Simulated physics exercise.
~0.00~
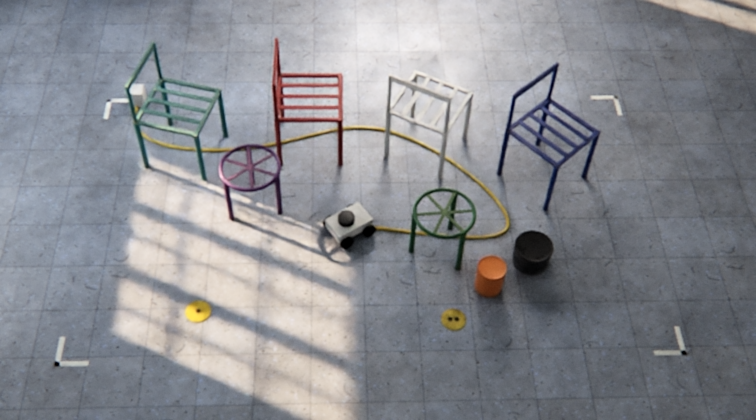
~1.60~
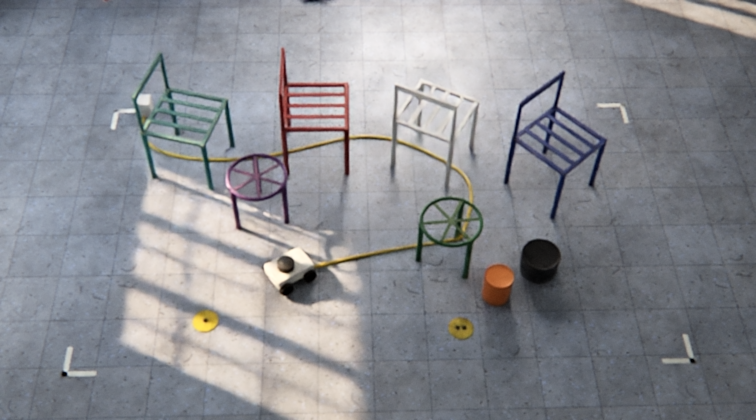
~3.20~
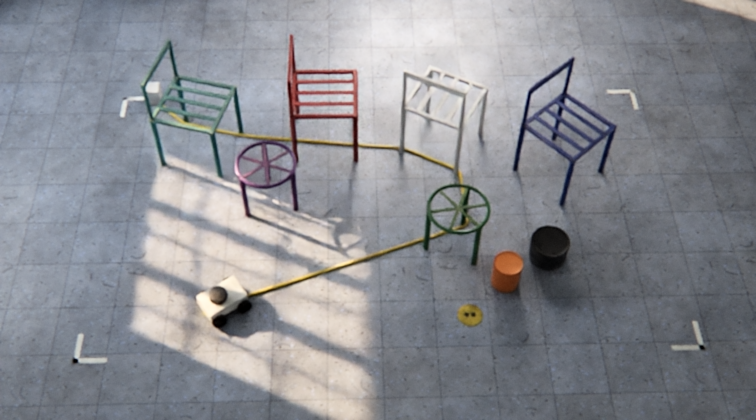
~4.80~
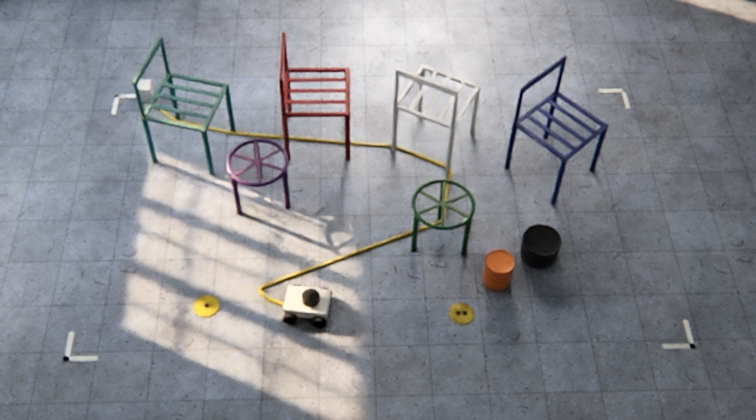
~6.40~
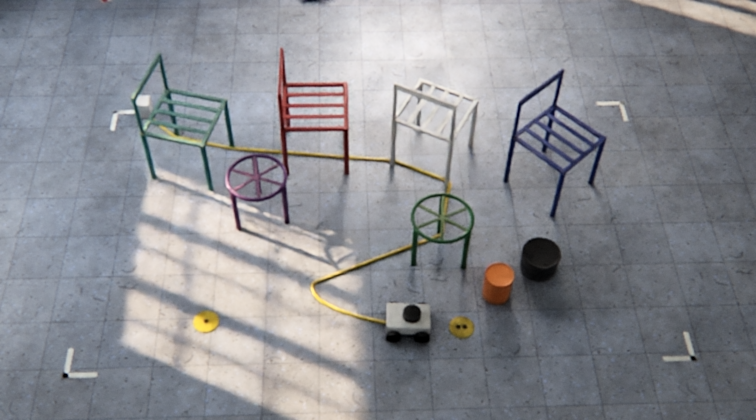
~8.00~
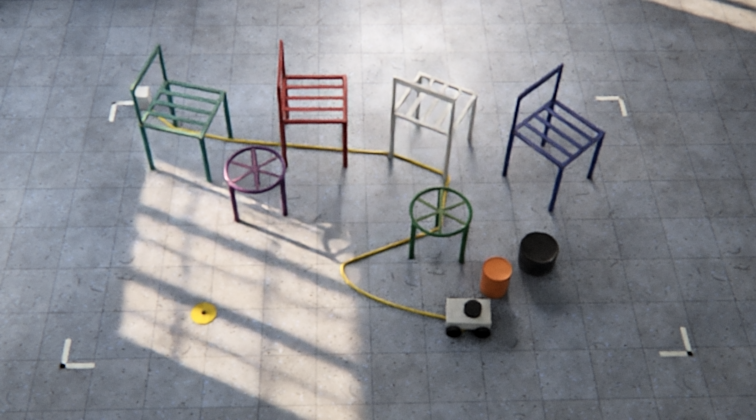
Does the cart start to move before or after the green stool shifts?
The cart starts to move before the green stool does. The stool shifts slightly left only later, as the cart heads back to the right.
